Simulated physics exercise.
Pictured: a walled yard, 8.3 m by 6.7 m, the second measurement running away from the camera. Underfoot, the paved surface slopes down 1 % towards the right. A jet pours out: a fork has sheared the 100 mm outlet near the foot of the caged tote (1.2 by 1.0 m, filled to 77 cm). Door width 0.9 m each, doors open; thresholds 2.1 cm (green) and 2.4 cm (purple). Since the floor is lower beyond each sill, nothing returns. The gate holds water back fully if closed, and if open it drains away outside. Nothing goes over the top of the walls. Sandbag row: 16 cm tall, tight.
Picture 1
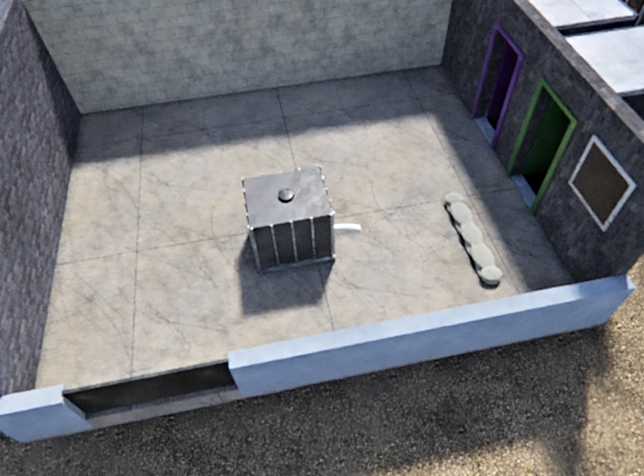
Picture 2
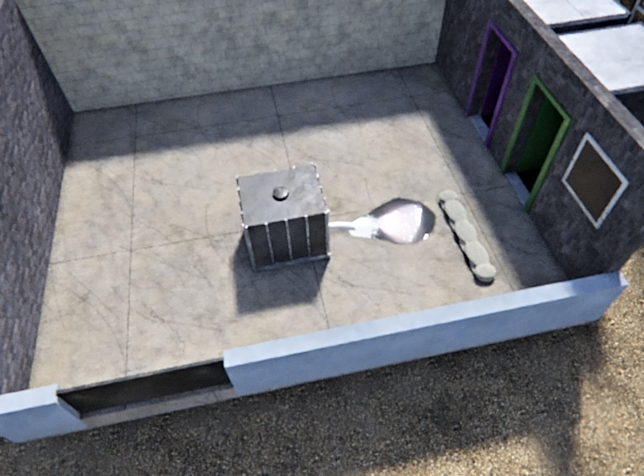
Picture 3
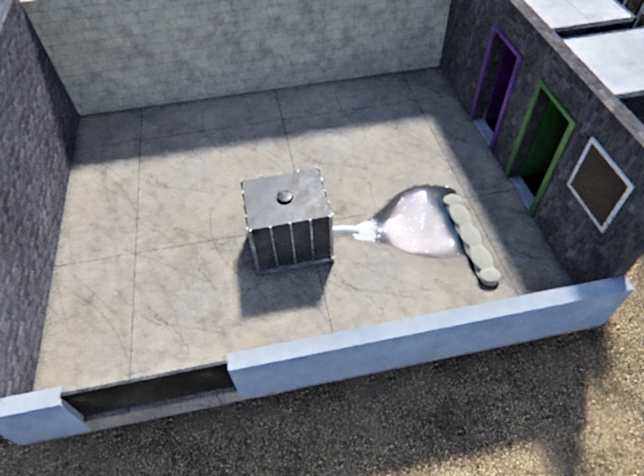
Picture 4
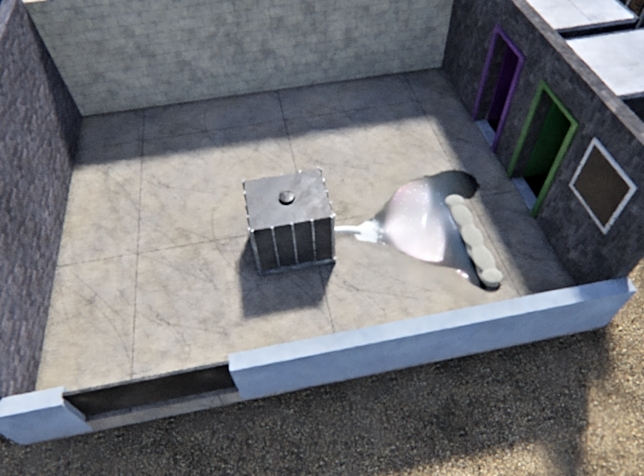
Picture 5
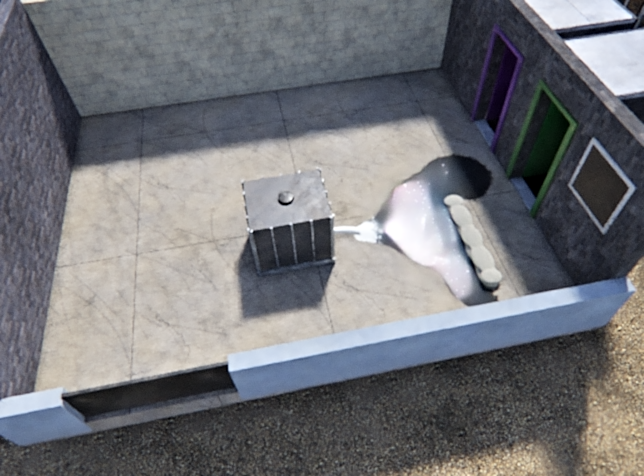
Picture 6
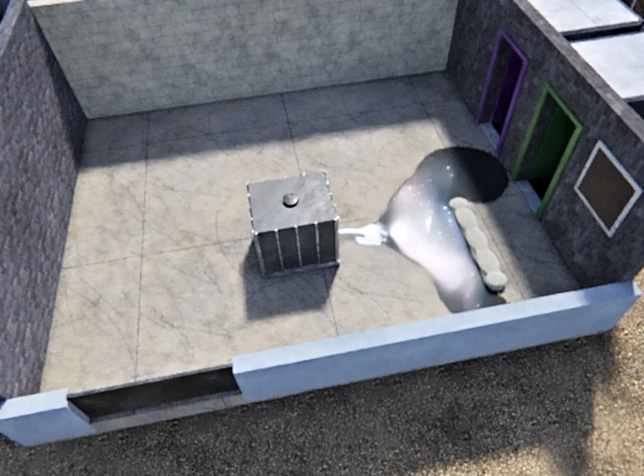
A walled yard held a dark caged tank, and water shot from its right side, spread across the pale floor to the sandbag row, and widened around both ends, creeping toward the coloured doorways.
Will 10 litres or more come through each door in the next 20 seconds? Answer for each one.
Green door - under that amount. Purple door - under that amount.
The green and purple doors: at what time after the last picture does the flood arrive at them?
Arrival times - green 1.8 s, purple 1.0 s.
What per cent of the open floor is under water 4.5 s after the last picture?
Wet fraction: Around 20 %.
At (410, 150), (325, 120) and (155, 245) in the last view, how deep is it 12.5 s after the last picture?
Taking the spots in order, 0.8, 0.0 and 0.0 cm.
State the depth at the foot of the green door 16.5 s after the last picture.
Close to 2.5 cm of depth.
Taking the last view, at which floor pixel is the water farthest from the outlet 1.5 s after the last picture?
In the last view, it's close to (484, 133).
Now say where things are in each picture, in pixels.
In the first picture, the jet has just started at (343, 227); the ground is still dry.
The second picture shows from the spout at (338, 226) the water has spread over 1.0 m2; its tip is at (433, 218), and it is 1.2 cm deep on average.
The third picture shows the jet leaves at (342, 229); the sheet reaches (453, 191), 2.6 m away, and wets 1.9 m2.
The fourth picture shows the jet leaves at (344, 230); the sheet reaches (470, 177), 3.1 m away, and wets 2.6 m2.
The fifth picture shows the jet leaves at (343, 230); the sheet reaches (483, 168), 3.5 m away, and wets 3.6 m2.
The sixth picture shows the jet leaves at (348, 233); the sheet reaches (494, 158), 3.8 m away, and wets 4.8 m2.
Then, 1.5 s after the last picture water covers 15 % of the floor and is deepest (6 cm) near (455, 221); green door not reached, purple door 1.4 cm at the sill, 0 L in.
Then, 4.5 s after the last picture water covers 20 % of the floor and is deepest (6 cm) near (367, 236); green door 1.1 cm at the sill, 0 L in, purple door 2.4 cm at the sill, 0 L in.
Then, 8.5 s after the last picture water covers 30 % of the floor and is deepest (5 cm) near (367, 236); green door 1.7 cm at the sill, 0 L in, purple door 2.6 cm at the sill, 0 L in.
Then, 12.5 s after the last picture water covers 35 % of the floor and is deepest (5 cm) near (367, 236); green door 2.4 cm at the sill, 0 L in, purple door 2.7 cm at the sill, 0 L in.
Then, 16.5 s after the last picture water covers 35 % of the floor and is deepest (5 cm) near (466, 244); green door 2.7 cm at the sill, 1 L in, purple door 3.1 cm at the sill, 2 L in.
